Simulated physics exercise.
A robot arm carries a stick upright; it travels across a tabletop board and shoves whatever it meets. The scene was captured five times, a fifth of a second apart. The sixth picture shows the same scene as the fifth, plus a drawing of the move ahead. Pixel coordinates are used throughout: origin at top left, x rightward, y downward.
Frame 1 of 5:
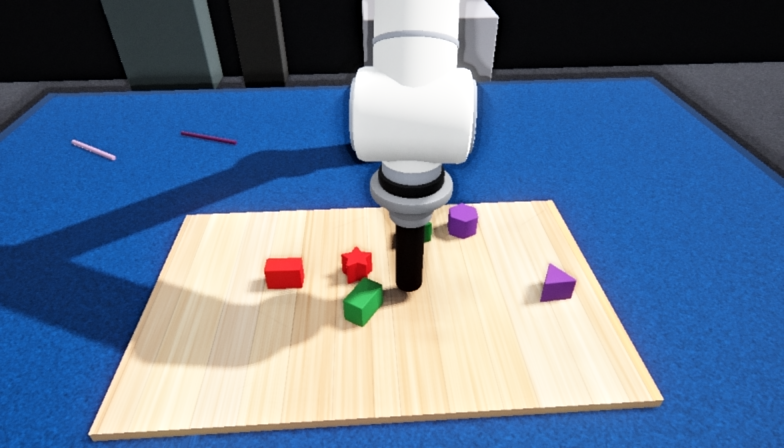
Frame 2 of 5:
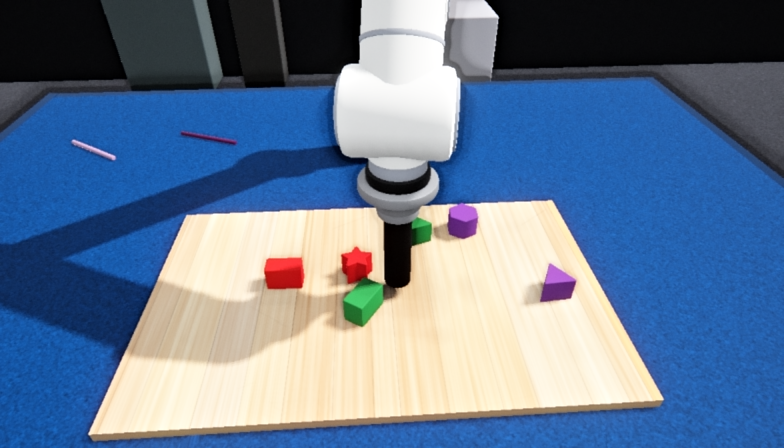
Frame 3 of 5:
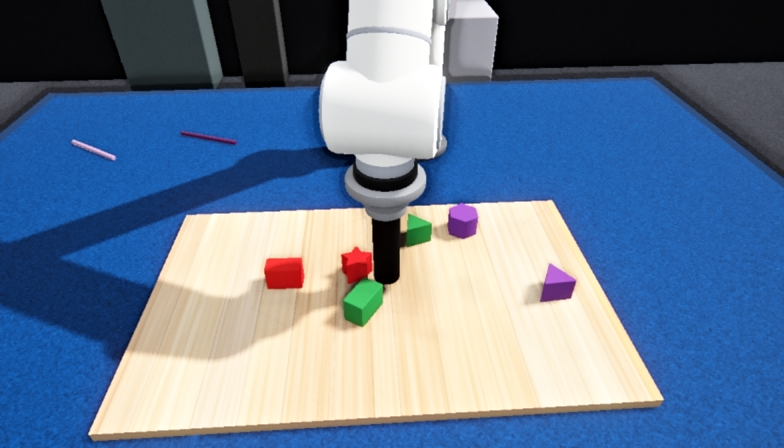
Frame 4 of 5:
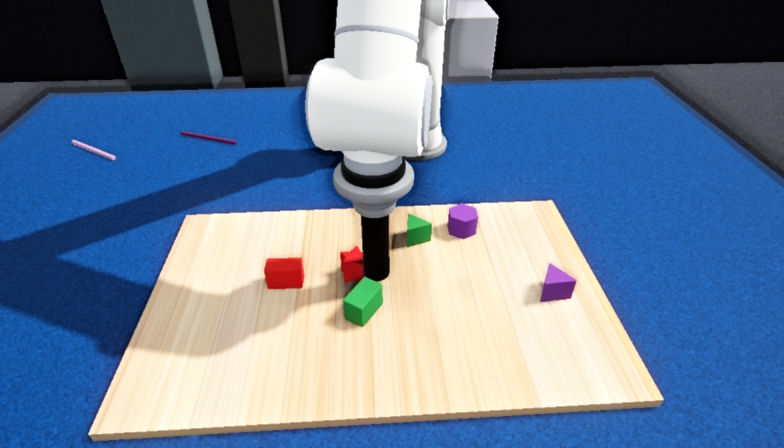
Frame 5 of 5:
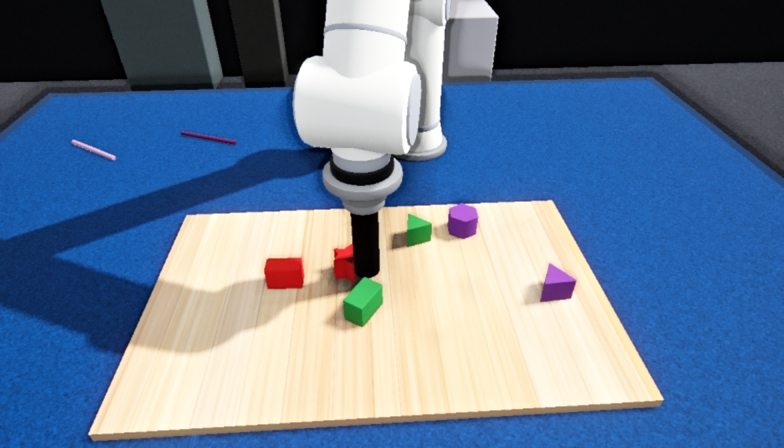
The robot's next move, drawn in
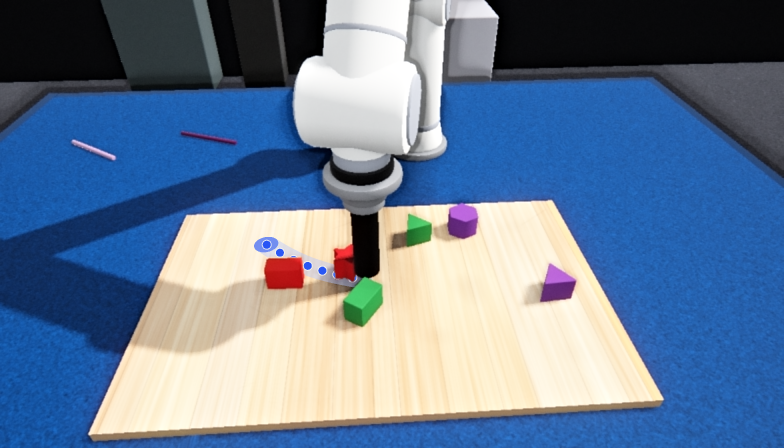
At first, a white robot arm holds a black stick upright on a wooden board, near scattered red, green and purple blocks. The arm slides the stick steadily left, passing behind the nearer green block, until it reaches the red star block and nudges it slightly left while the other blocks stay still.
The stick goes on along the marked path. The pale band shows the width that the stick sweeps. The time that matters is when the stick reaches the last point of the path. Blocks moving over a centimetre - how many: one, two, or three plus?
The result: One block.
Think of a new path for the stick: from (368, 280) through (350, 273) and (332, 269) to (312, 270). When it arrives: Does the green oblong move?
Short answer: No.
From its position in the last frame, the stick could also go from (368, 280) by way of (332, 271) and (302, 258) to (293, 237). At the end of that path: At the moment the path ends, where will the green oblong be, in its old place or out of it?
Not moved.
Drawn move, from (368, 280) through (310, 267) to (266, 244).
The first path, step by step. One third of the way, stick (327, 262); red star block (311, 243), turned 15° clockwise.
Two thirds of the way, stick (292, 250); red star block (282, 229), turned 25° clockwise.
At the end, stick (264, 235); red oblong still; red star block (263, 213), turned 50° clockwise.
